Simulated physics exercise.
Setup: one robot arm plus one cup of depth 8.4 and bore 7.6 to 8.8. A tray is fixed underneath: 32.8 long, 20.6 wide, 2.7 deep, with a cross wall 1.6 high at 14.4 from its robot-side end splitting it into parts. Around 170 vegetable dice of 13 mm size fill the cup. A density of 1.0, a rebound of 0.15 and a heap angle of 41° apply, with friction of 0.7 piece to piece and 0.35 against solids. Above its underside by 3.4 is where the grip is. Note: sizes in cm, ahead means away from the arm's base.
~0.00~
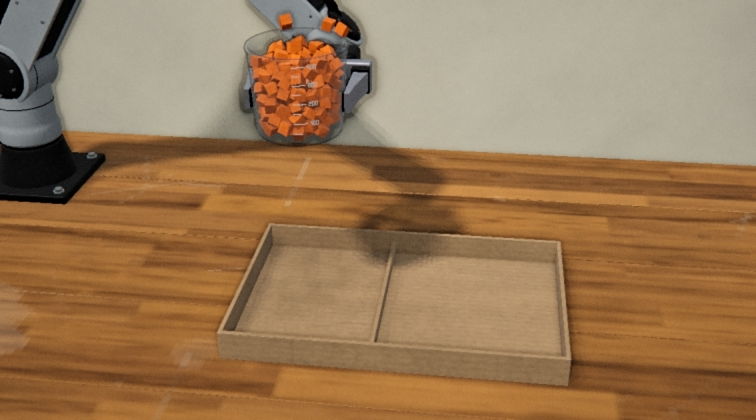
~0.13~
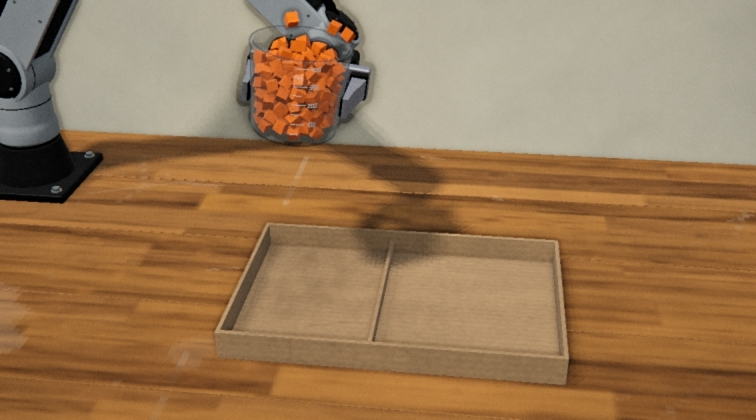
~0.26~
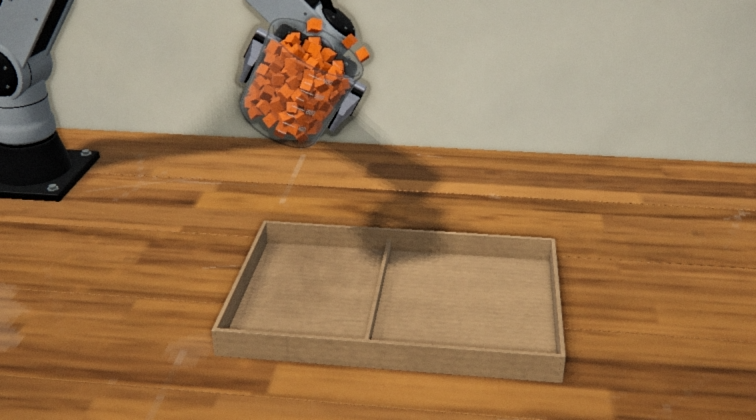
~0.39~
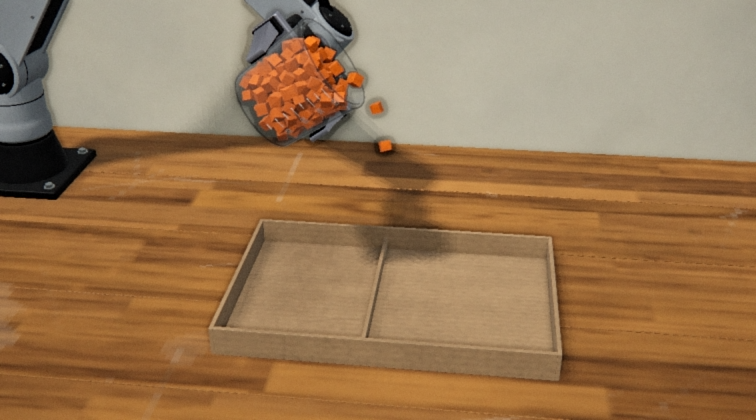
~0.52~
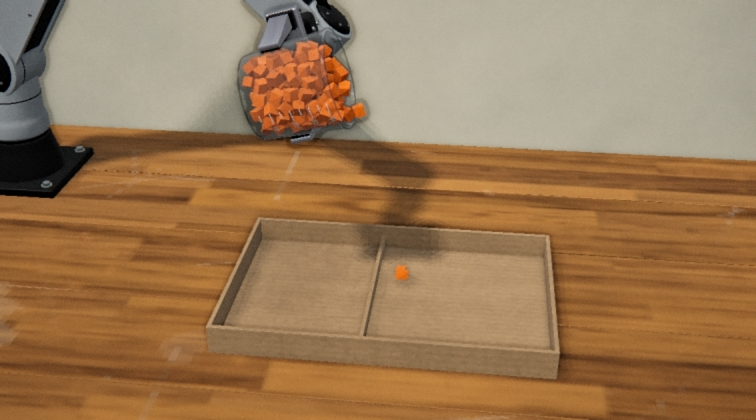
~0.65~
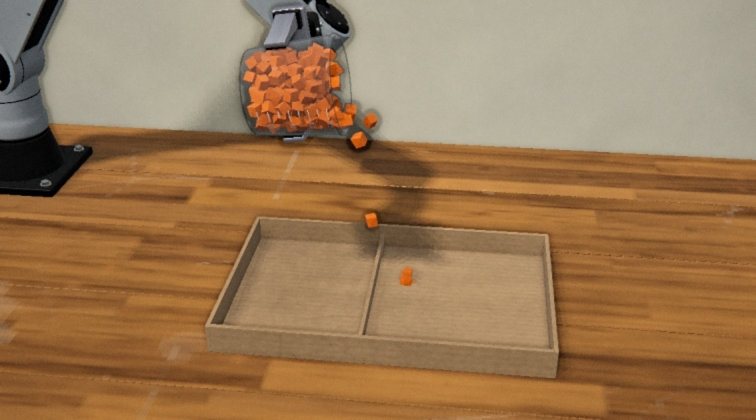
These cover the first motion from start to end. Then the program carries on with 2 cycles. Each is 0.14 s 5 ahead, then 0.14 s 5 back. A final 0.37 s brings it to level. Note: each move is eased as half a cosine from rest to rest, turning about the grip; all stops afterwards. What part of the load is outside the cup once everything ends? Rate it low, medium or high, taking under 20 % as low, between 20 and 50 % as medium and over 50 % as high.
Rating: High.
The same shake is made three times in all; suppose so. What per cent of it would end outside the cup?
Result: Approximately 90 per cent.
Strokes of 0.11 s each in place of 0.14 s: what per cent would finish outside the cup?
That change gives some 95 percent.
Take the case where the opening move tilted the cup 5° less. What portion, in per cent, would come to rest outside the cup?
It would then be near 70 per cent.
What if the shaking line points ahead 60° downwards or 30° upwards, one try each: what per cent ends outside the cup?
Roughly 25 per cent, then 90 per cent.
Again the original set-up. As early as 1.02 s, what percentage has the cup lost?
60 %.
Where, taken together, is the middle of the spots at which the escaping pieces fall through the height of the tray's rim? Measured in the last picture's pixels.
Centre: About (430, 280).
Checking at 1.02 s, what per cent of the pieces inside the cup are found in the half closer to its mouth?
Close to 50 in a hundred.
After 1.02 s, tilted 82° forward, highest piece 23 above the table; 77 in the far-side part, 69 in the cup, 1 in the robot-side part, 22 in flight or on a rim.
After 1.39 s, tilted 41° forward, highest piece 25 above the table; 124 in the far-side part, 25 in the cup, 19 in the robot-side part, 1 in flight or on a rim.
After 1.78 s, level, highest piece 24 above the table; 125 in the far-side part, 25 in the cup, 19 in the robot-side part.
After 2.83 s, level, highest piece 24 above the table; 125 in the far-side part, 25 in the cup, 19 in the robot-side part.
In the end, 125 in the far-side part, 25 in the cup, 19 in the robot-side part. That is 85 % outside the cup.
